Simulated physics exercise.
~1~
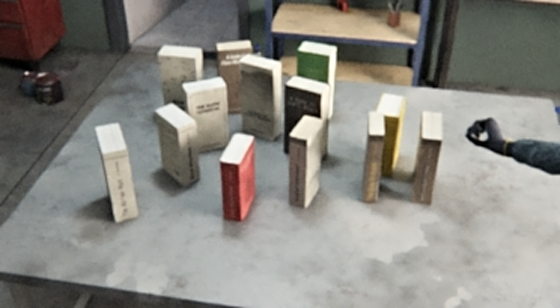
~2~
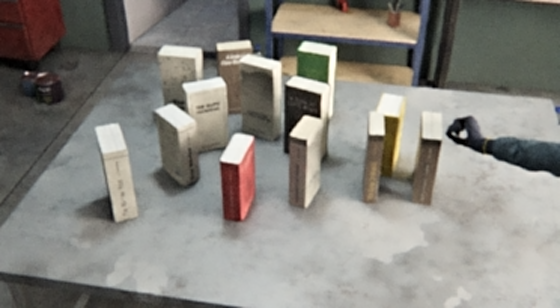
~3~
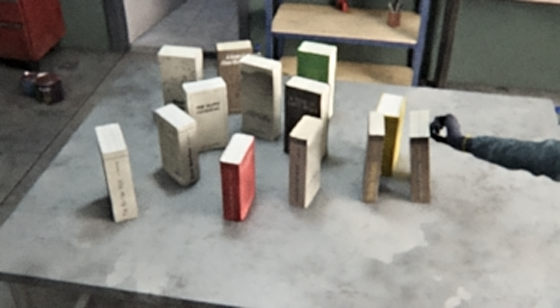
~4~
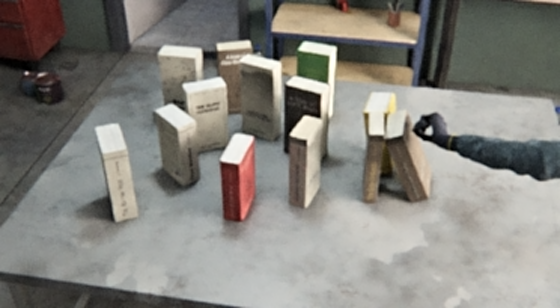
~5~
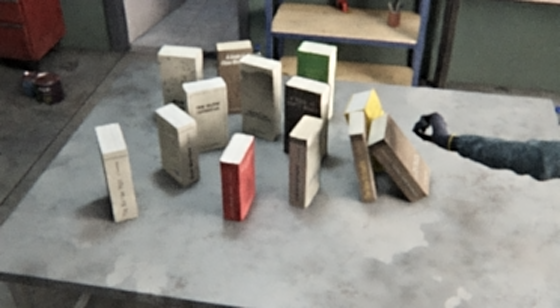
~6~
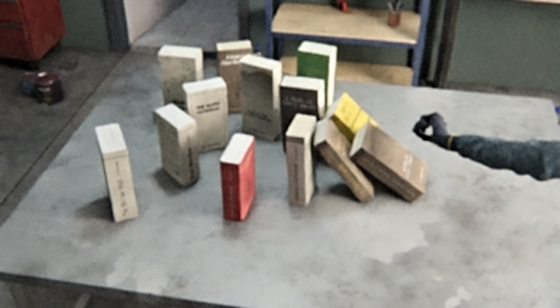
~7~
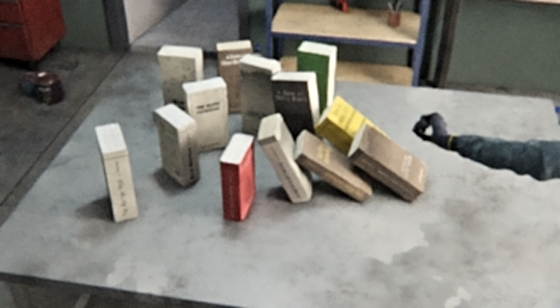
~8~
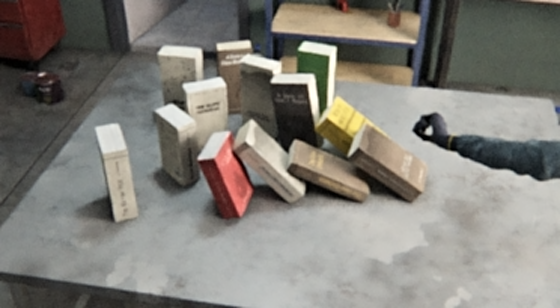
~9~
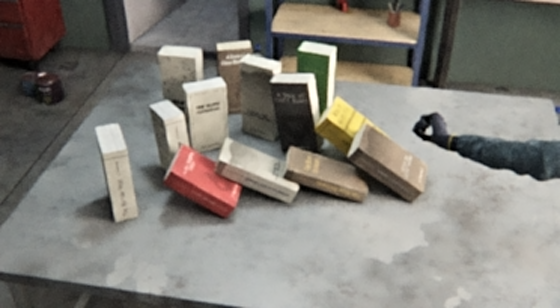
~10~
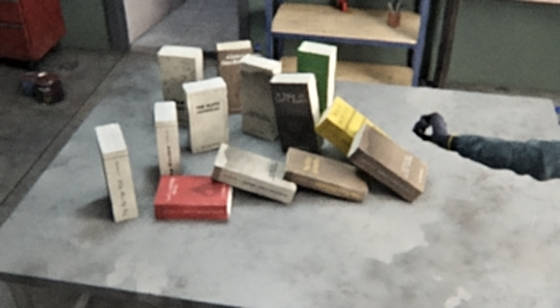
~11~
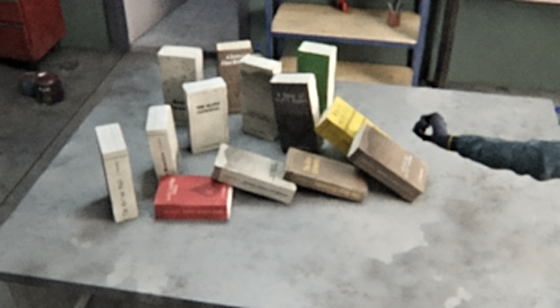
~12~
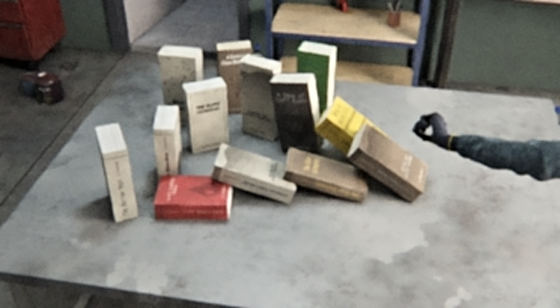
At the start, thick books stand upright on a grey table while a dark-gloved hand reaches in from the right. The hand pushes the rightmost book, which tips left against the yellow book and the brown one beside it. Those lean over in turn, and the pale book further left topples after them. It knocks the red book, which tilts left and drops onto its side, while a pale book behind it shifts slightly. In the end the red book lies flat, the yellow one rests at a slant, and the green book and several others still stand.
